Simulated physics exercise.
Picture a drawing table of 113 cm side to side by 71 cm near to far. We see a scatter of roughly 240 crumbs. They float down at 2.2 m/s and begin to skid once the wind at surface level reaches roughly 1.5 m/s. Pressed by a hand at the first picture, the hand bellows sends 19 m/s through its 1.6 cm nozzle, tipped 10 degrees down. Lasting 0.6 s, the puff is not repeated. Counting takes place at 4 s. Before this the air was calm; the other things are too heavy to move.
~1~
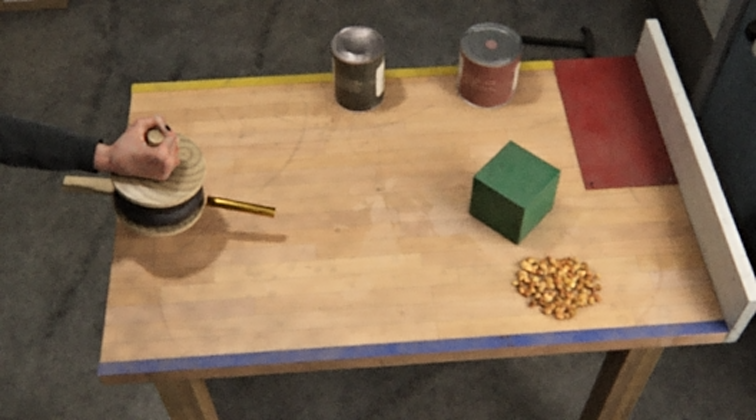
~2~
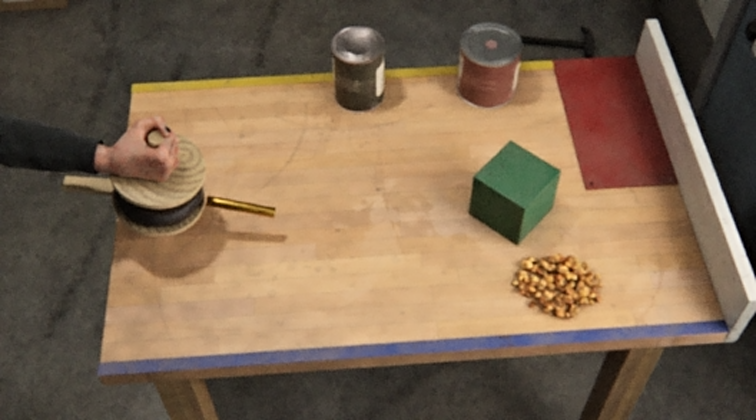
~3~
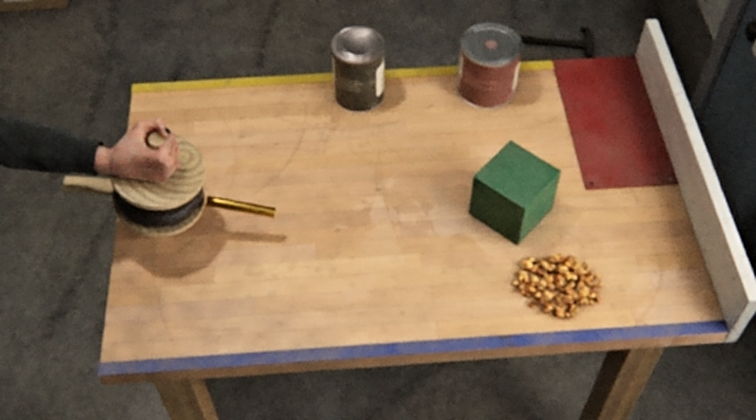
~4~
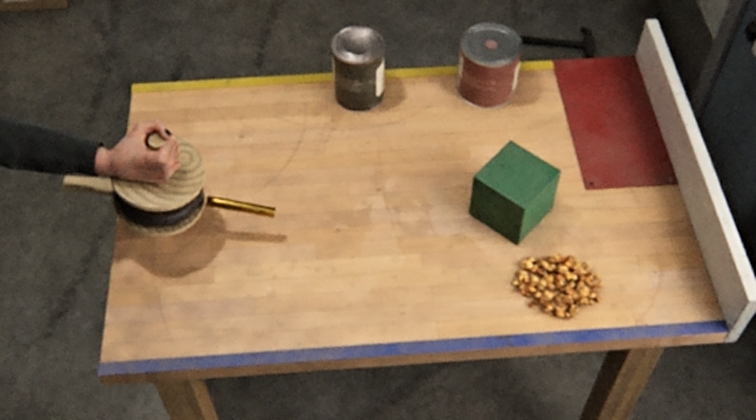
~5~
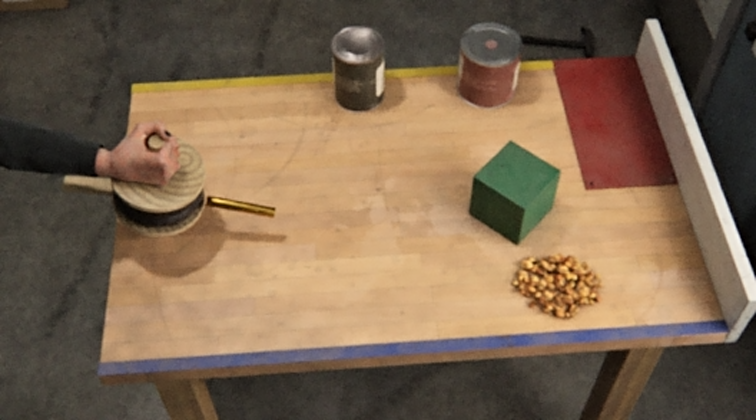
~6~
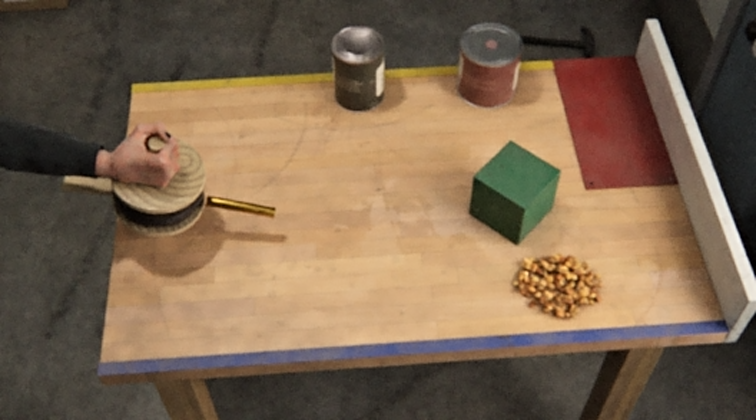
In this clip, a hand rests on a round wooden bellows with a brass nozzle at the left of a table, while a green block, two tins and a pile of golden crumbs sit to the right; nothing visibly moves.
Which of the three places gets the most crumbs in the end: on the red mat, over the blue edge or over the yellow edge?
The blue one.
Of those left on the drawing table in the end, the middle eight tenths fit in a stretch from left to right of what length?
Roughly 0 cm.
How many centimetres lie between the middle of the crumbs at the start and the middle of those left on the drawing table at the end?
30 cm.
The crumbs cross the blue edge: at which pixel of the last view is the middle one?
The middle crossing sits close to (673, 336) in the last picture.
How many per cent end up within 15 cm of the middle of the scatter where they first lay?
Roughly 0 per cent.
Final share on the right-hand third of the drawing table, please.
I'd estimate around 30 per cent.
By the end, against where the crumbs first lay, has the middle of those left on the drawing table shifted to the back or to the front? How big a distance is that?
It drifted forwards, around 5 cm in all.
Then, 0.6 s after the last picture, 67 % are over the blue edge, 0 % on the red mat and 0 % over the yellow edge; the middle of those left on the top is near (715, 289); 47 % are gone or lie where they will stay.
Then, 1.0 s after the last picture, 69 % are over the blue edge, 0 % on the red mat and 0 % over the yellow edge; the middle of those left on the top is near (715, 289); 100 % are gone or lie where they will stay.
Then, 2.0 s after the last picture, 69 % are over the blue edge, 0 % on the red mat and 0 % over the yellow edge; the middle of those left on the top is near (715, 289); 100 % are gone or lie where they will stay.
Then, 3.8 s after the last picture, at the end, 69 % are over the blue edge, 0 % on the red mat and 0 % over the yellow edge; the middle of those left on the top is near (715, 289).
